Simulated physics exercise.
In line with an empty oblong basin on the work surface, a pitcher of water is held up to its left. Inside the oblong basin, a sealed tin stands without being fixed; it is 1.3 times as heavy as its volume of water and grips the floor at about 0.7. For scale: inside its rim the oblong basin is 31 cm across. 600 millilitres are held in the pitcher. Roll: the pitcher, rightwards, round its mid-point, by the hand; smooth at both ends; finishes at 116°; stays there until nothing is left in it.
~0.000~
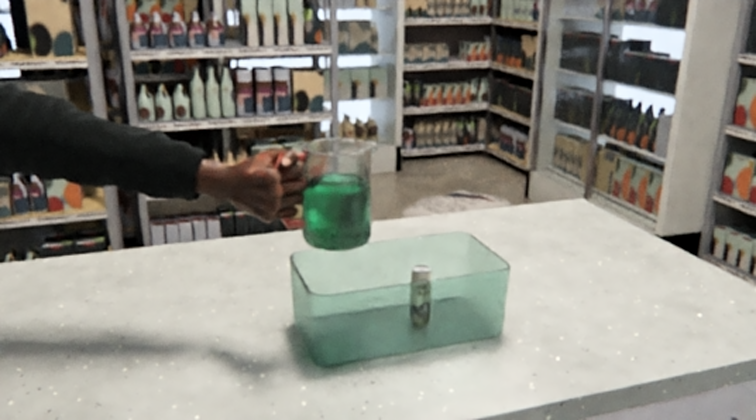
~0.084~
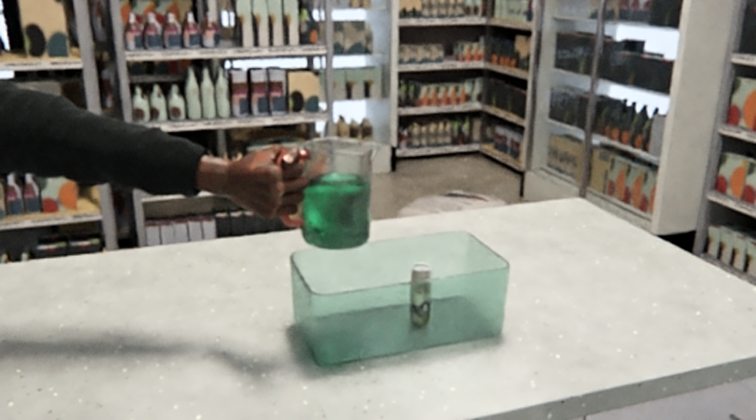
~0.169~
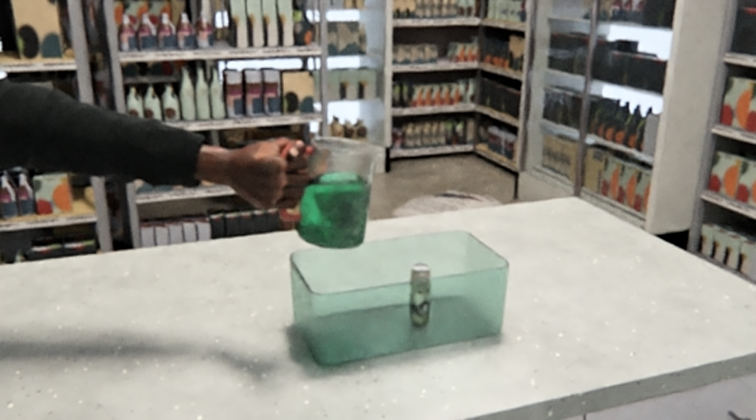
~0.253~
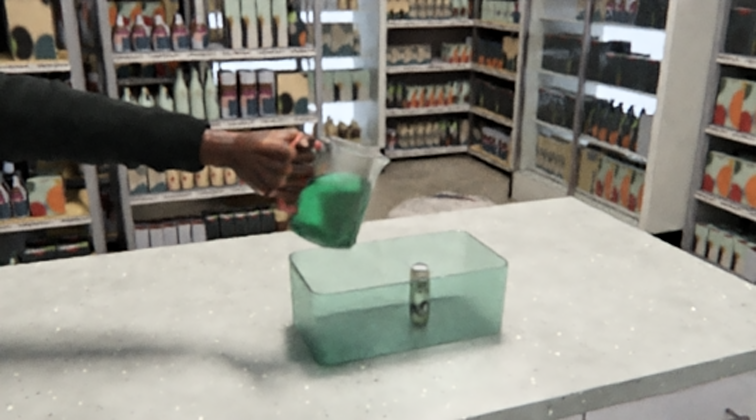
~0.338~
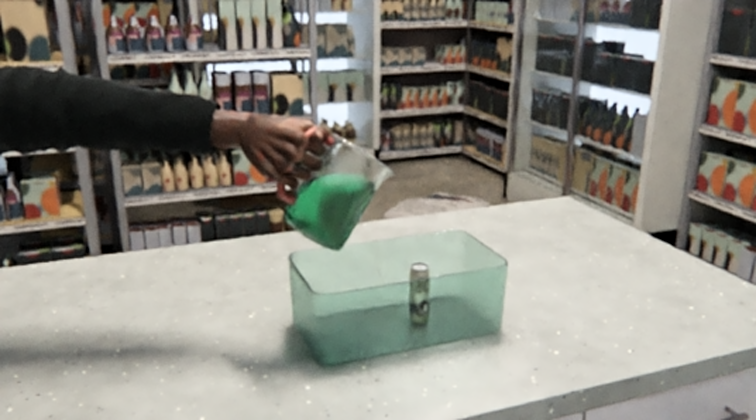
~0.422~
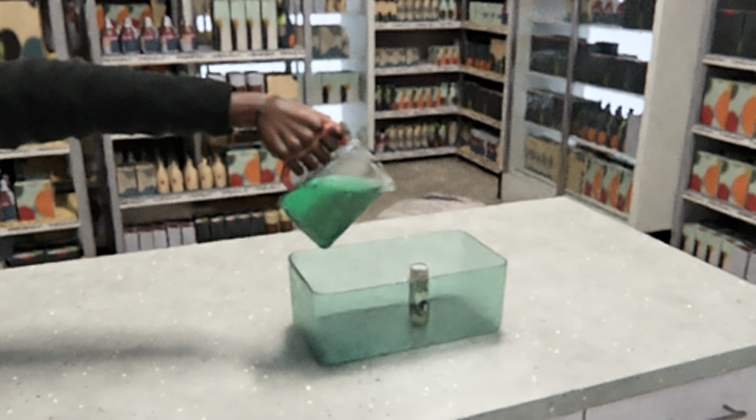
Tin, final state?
My bet is it won't last.
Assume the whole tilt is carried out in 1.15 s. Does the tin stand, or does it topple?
Outcome - the tin remains standing.
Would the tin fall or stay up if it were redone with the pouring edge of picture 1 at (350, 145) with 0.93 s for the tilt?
Then it stays on its base.
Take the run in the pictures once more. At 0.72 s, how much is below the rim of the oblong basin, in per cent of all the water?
I'd put it near 16 percent.
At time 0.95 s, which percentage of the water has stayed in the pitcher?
I'd estimate some 14 per cent.
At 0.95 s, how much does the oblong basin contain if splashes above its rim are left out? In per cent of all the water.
78 per cent, give or take a little.
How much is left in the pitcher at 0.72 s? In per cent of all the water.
Roughly 64 per cent.
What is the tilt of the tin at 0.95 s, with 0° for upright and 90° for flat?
I'd put it at close to 10 degrees off upright.
By 0.72 s the tilt is 103° and 64 per cent is still to pour; the tin stands where it began.
By 0.95 s the tilt is 116° and 14 per cent is still to pour; the tin leans 9°.
By 1.18 s the tilt is 116° and 0 per cent is still to pour; the tin lies on its side.
By 1.43 s the tilt is 116° and 0 per cent is still to pour; the tin lies on its side.
At rest the tin lies on its side.
